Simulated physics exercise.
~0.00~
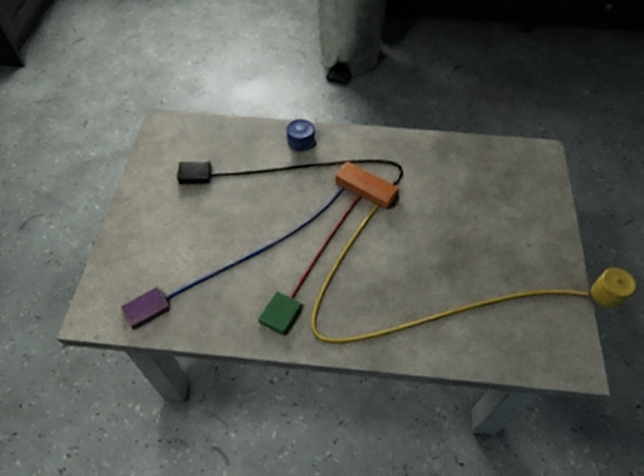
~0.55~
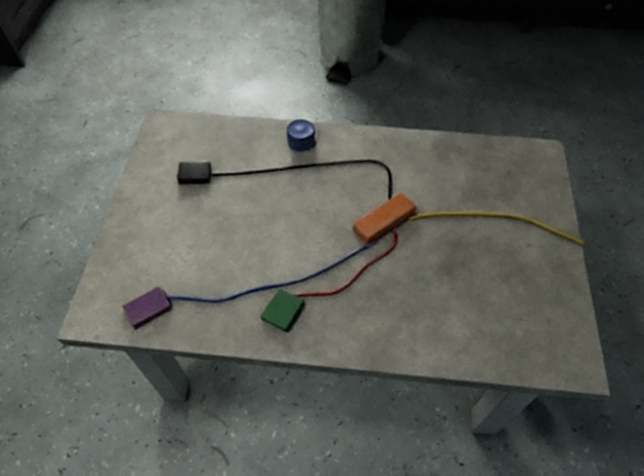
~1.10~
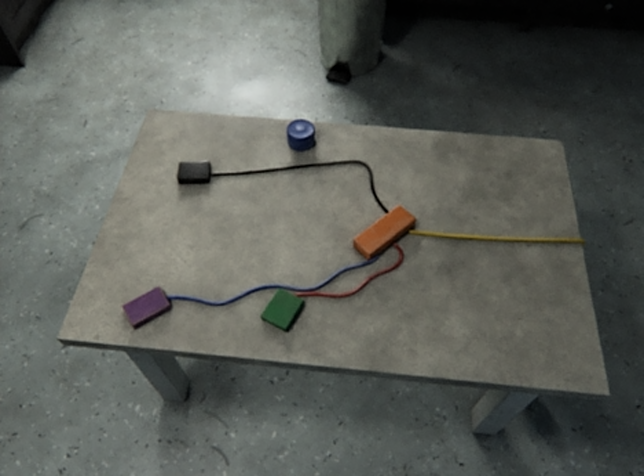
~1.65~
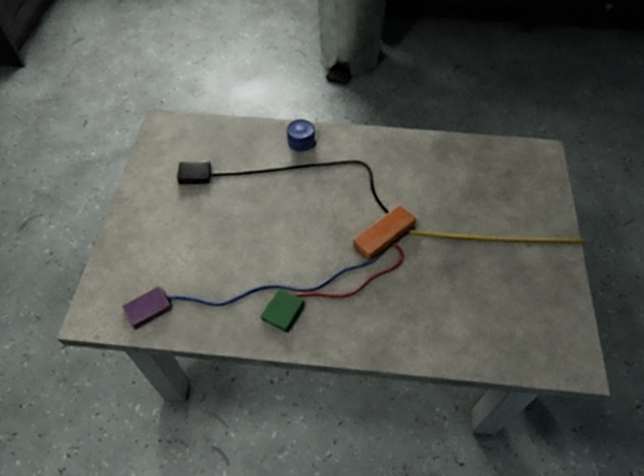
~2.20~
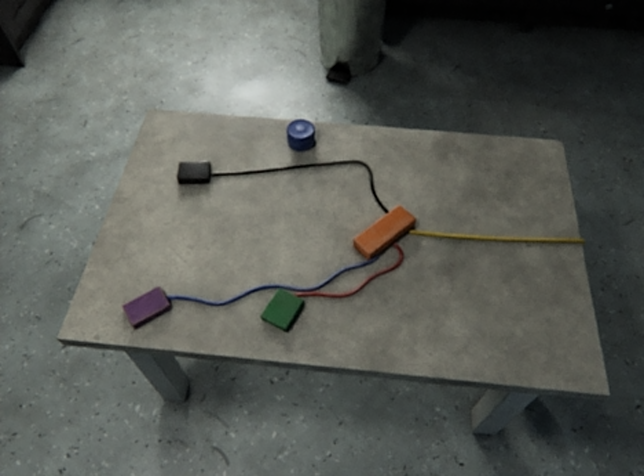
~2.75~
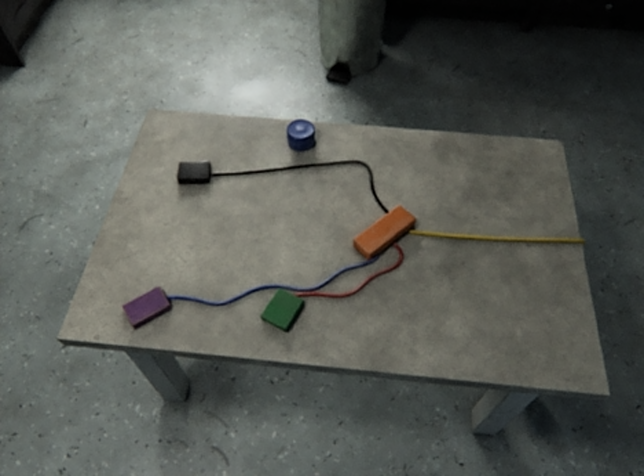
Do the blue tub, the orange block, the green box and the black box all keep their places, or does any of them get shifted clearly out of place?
The orange block gets shifted toward the front of the table. The blue tub and the black box stay put, and the green box hardly stirs.
